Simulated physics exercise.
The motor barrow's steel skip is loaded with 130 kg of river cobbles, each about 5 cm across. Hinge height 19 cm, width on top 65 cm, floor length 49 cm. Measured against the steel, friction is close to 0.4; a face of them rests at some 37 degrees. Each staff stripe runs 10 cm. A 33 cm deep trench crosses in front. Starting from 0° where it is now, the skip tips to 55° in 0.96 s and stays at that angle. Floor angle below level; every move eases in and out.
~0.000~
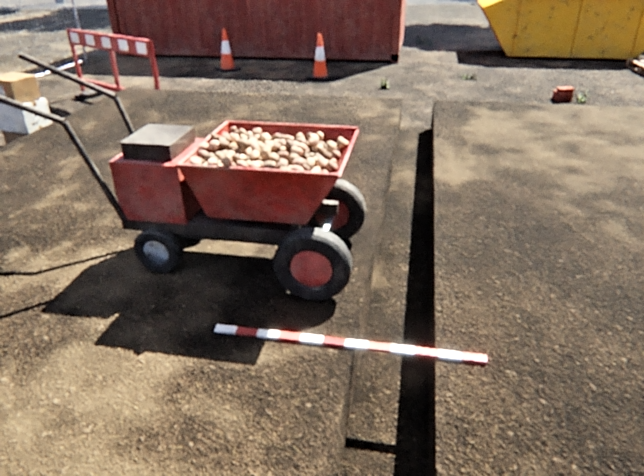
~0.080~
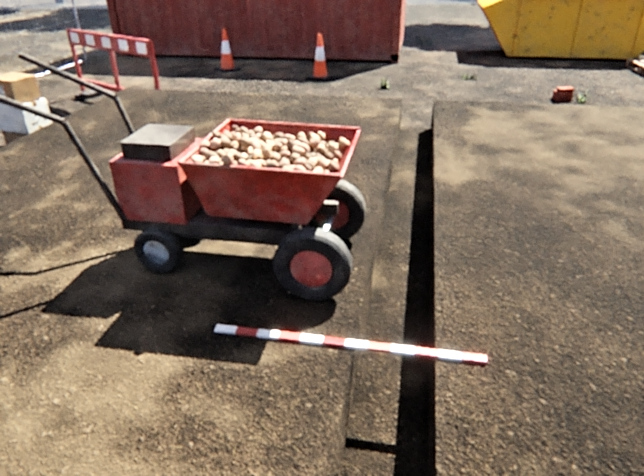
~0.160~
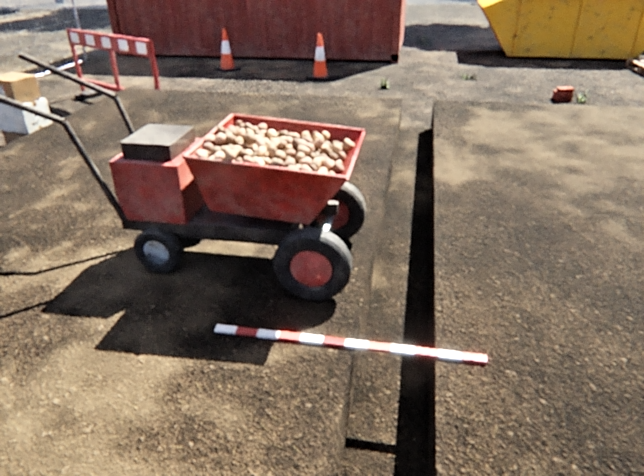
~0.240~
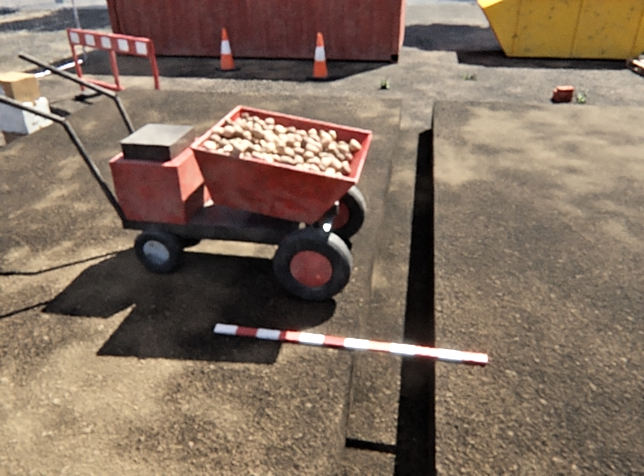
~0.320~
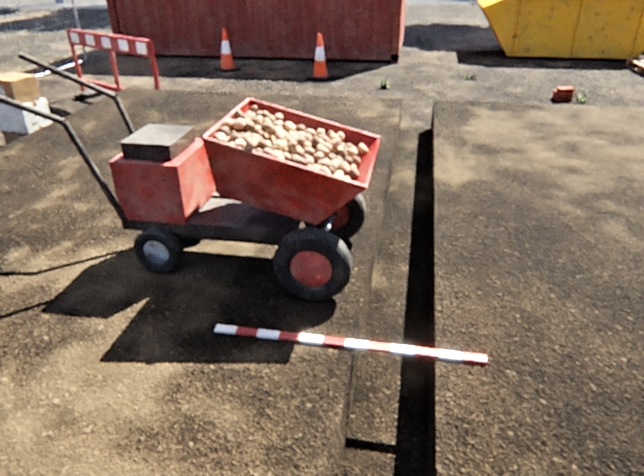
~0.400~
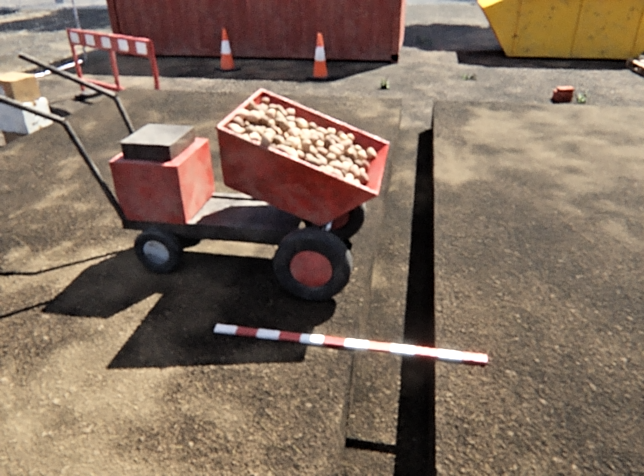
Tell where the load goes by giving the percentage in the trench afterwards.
About 12 per cent of the load is in the trench.
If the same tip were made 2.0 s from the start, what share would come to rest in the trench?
About 20 percent, I'd say.
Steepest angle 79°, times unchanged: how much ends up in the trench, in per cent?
Then about 35 per cent.
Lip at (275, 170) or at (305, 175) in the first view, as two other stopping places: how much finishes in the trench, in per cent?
First place: Near 35%; second place: Near 25%.
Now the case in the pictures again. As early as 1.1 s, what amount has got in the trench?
Close to 5 per cent has got there by then.
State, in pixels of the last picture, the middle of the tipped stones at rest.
(460, 277).
After 0.7 s the floor is at 46°; 100 % in the skip; the foremost stones are at (394, 197).
After 1.1 s the floor is at 55°; 92 % in the skip, 5 % in the trench, 4 % past the trench; the foremost stones are at (460, 260).
After 1.4 s the floor is at 55°; 72 % in the skip, 5 % in the trench, 23 % past the trench; the foremost stones are at (535, 279).
After 3.4 s the floor is at 55°; 64 % in the skip, 12 % in the trench, 25 % past the trench; the foremost stones are at (631, 308).
